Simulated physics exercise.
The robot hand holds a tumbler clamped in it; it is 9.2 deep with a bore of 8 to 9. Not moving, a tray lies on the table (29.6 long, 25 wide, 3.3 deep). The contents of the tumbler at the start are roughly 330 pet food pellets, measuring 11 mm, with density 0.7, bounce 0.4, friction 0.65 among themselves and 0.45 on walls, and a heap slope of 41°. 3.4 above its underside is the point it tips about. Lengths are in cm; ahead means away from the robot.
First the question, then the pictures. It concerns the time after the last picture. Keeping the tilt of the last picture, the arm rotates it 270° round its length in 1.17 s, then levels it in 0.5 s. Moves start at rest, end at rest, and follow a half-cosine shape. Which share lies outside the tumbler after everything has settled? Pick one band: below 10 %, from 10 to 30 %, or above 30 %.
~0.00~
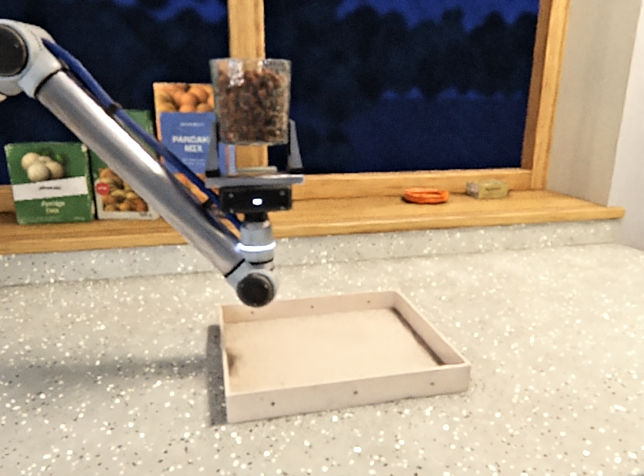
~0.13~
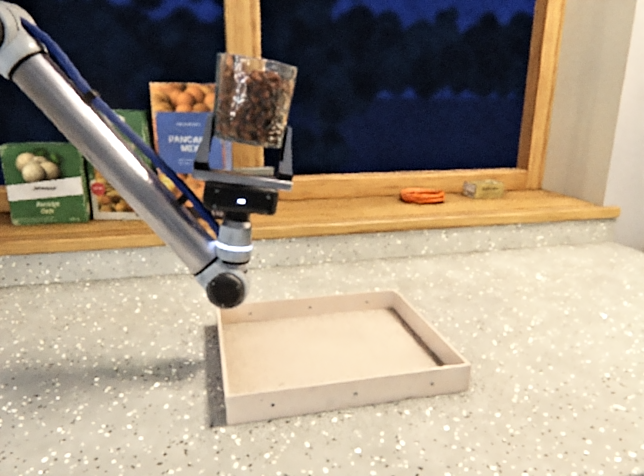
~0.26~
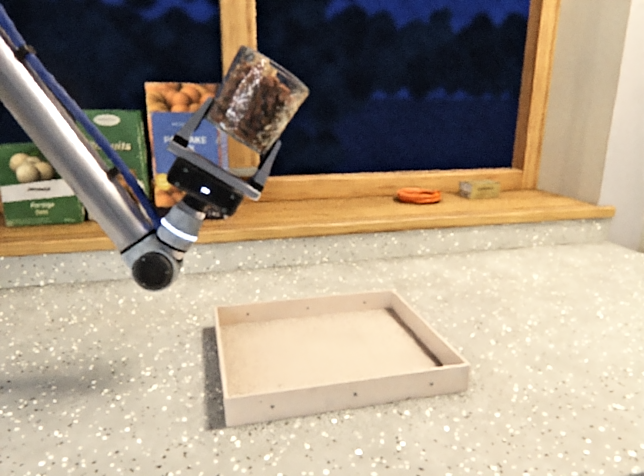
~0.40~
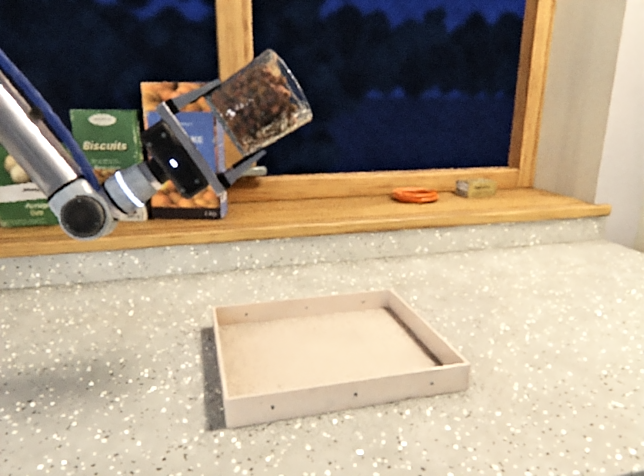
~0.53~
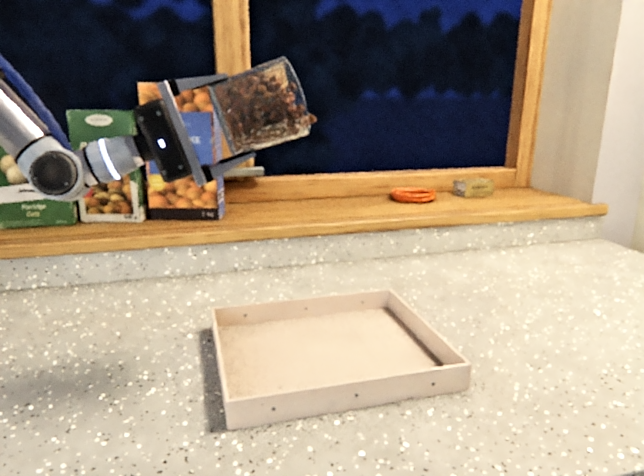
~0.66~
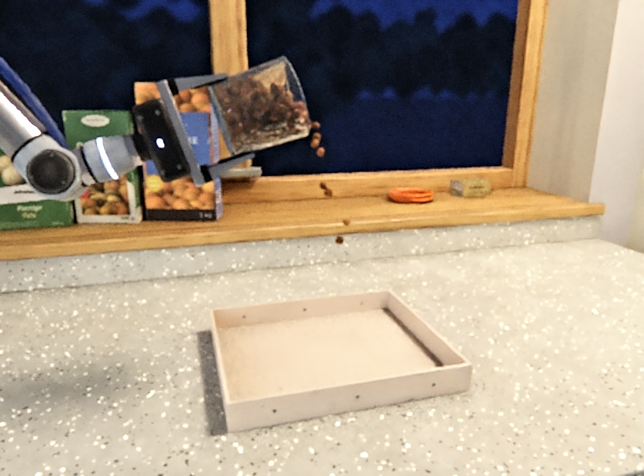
The share falls from 10 to 30 %.
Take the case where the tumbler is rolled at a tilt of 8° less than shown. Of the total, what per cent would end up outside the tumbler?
I'd expect close to 5 per cent then.
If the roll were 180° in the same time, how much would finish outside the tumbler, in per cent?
Estimate: Near 15 %.
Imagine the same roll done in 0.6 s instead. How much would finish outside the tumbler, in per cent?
With that change you'd see near 10 per cent.
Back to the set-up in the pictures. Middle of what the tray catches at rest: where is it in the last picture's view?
Centre point: Close to (363, 340).
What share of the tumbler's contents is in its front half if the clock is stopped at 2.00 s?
40 in a hundred, more or less.
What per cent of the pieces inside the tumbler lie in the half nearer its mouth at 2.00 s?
Roughly 40 %.
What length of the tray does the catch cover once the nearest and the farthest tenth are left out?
About 14 cm.
After 1.33 s, tipped 73°, highest piece 38 above the table; 308 in the tumbler, 18 in the tray, 3 in flight or on a rim.
After 2.00 s, tipped 55°, highest piece 37 above the table; 269 in the tumbler, 54 in the tray, 6 in flight or on a rim.
After 2.53 s, upright, highest piece 40 above the table; 269 in the tumbler, 60 in the tray.
After 3.23 s, upright, highest piece 40 above the table; 269 in the tumbler, 60 in the tray.
In the end, 269 in the tumbler, 60 in the tray. That is 18 % outside the tumbler.
